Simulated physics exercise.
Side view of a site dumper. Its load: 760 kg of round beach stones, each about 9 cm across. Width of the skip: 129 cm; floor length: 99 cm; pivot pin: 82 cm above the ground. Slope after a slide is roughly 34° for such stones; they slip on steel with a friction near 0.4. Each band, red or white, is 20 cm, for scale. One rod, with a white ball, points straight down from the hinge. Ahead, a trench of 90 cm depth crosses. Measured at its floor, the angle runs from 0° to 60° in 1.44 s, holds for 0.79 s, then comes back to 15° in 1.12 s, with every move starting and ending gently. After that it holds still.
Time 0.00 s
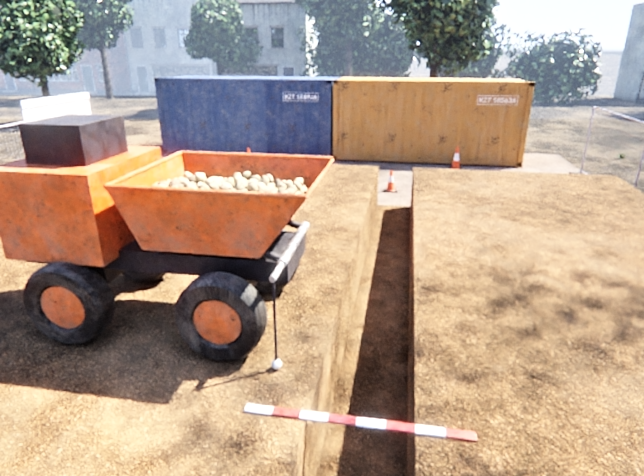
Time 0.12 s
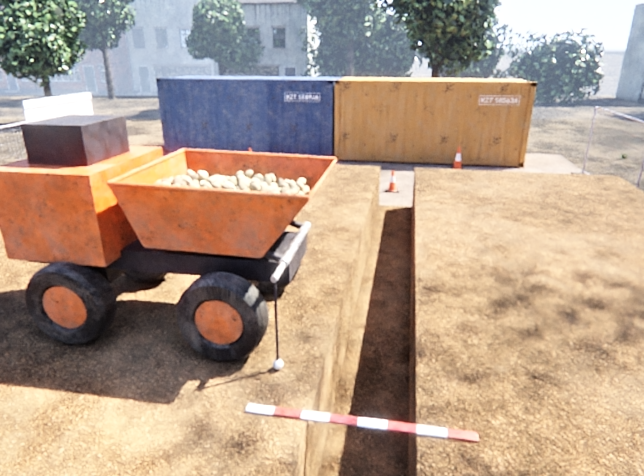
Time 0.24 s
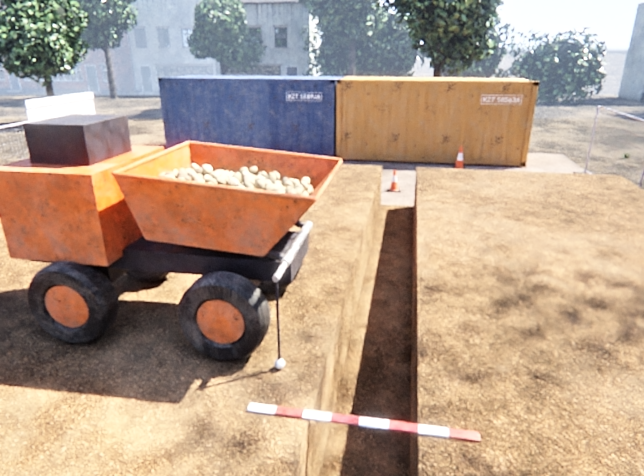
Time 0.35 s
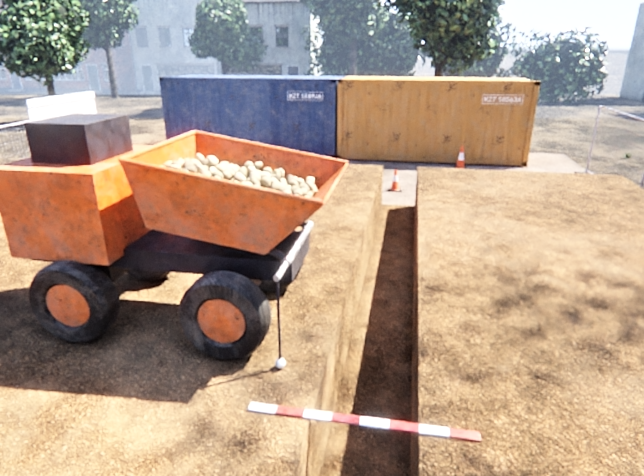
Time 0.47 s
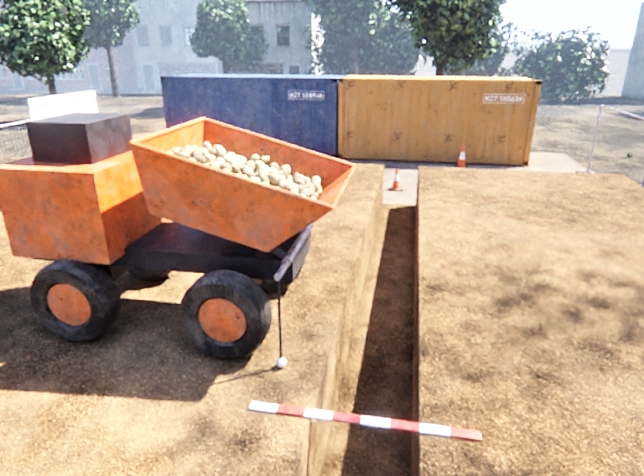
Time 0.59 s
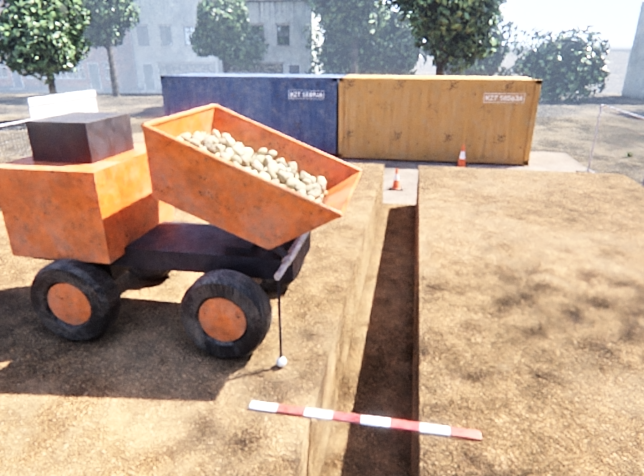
At first, an orange dumper stands left of a narrow trench, its skip of pale stones level, with blue and yellow containers behind. The skip then begins to tilt, its left end rising and its lip reaching right towards the trench, and it steepens steadily while the stones stay heaped inside.
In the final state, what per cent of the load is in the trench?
About 30 percent.
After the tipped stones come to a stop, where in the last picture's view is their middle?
Roughly at (430, 331).
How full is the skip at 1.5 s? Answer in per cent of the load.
Held: Approx. 90 %.
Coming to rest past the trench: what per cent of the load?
35%, roughly.
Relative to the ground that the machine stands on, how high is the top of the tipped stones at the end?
Some 20 cm above that level.
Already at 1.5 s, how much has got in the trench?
Roughly 10% by that time.
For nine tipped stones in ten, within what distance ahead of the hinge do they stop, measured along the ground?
Roughly 190 cm.
After 1.1 s the floor is at 51°; 100 % in the skip; the foremost stones are at (349, 224).
After 1.5 s the floor is at 60°; 91 % in the skip, 9 % in the trench; the foremost stones are at (420, 272).
After 3.8 s the floor is at 15°; 32 % in the skip, 32 % in the trench, 36 % past the trench; the foremost stones are past the picture's edge.
After 6.6 s the floor is at 15°; 32 % in the skip, 32 % in the trench, 36 % past the trench; the foremost stones are past the picture's edge.
